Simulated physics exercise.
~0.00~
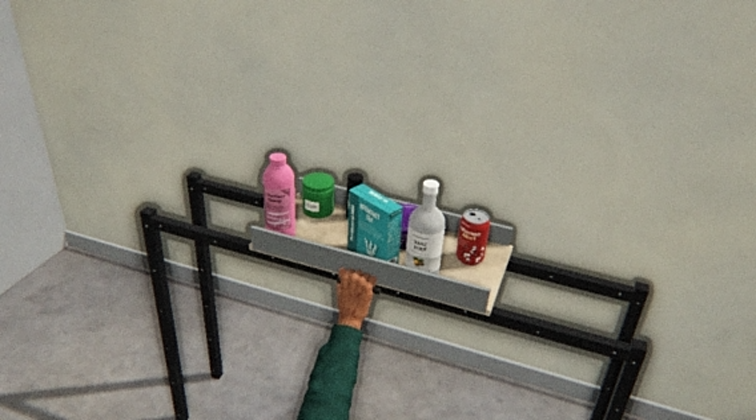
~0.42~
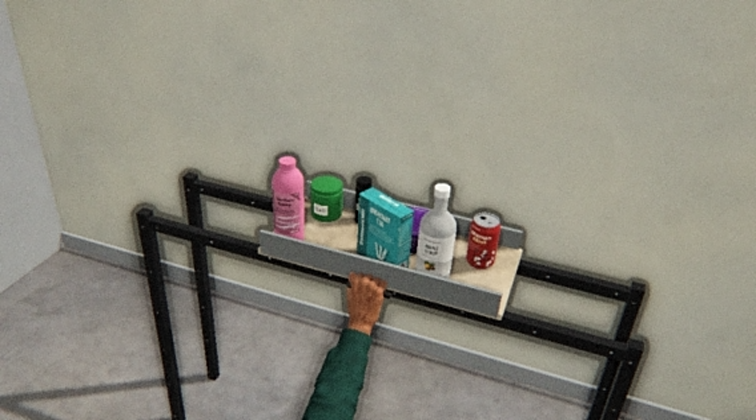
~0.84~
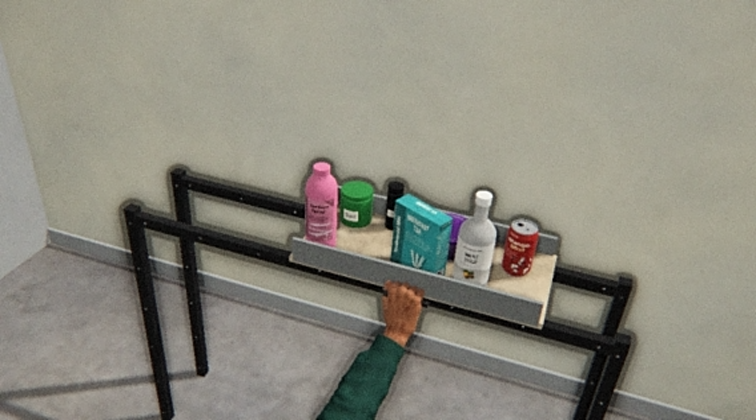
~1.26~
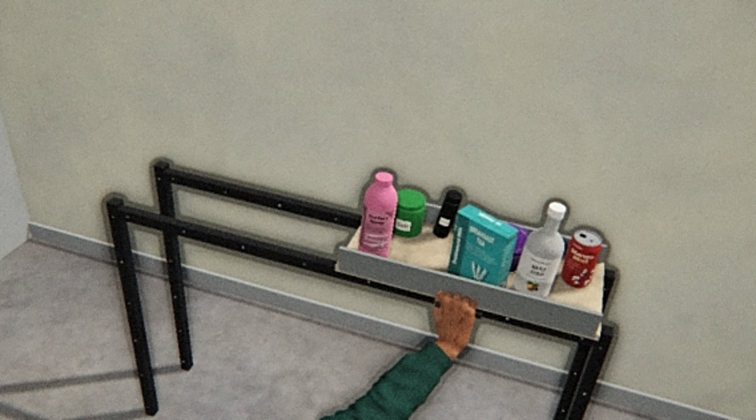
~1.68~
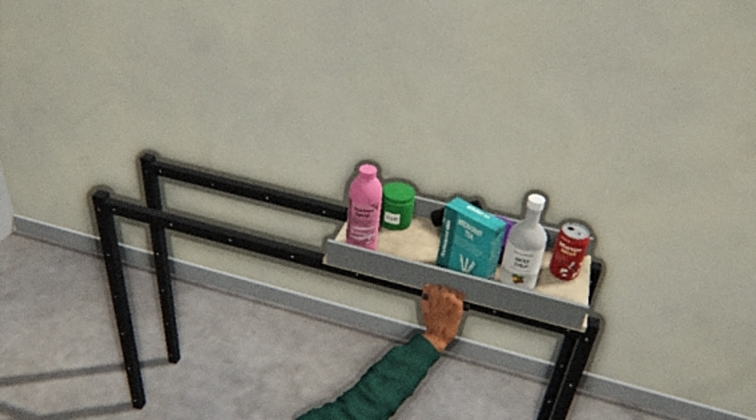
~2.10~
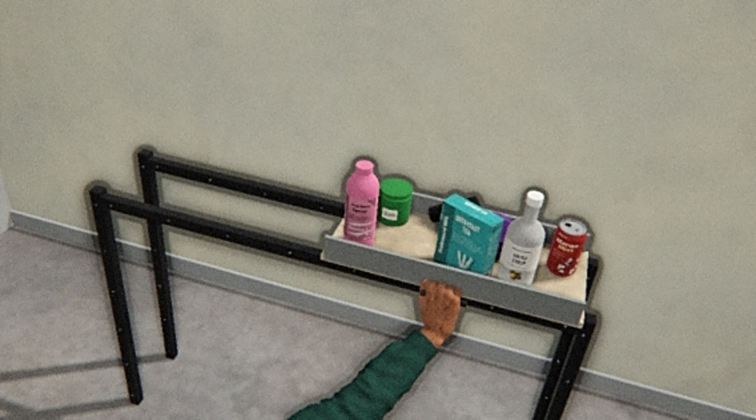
Against a plain wall, a hand slides a tray of bottles and containers right along black rails, and the black shaker topples.
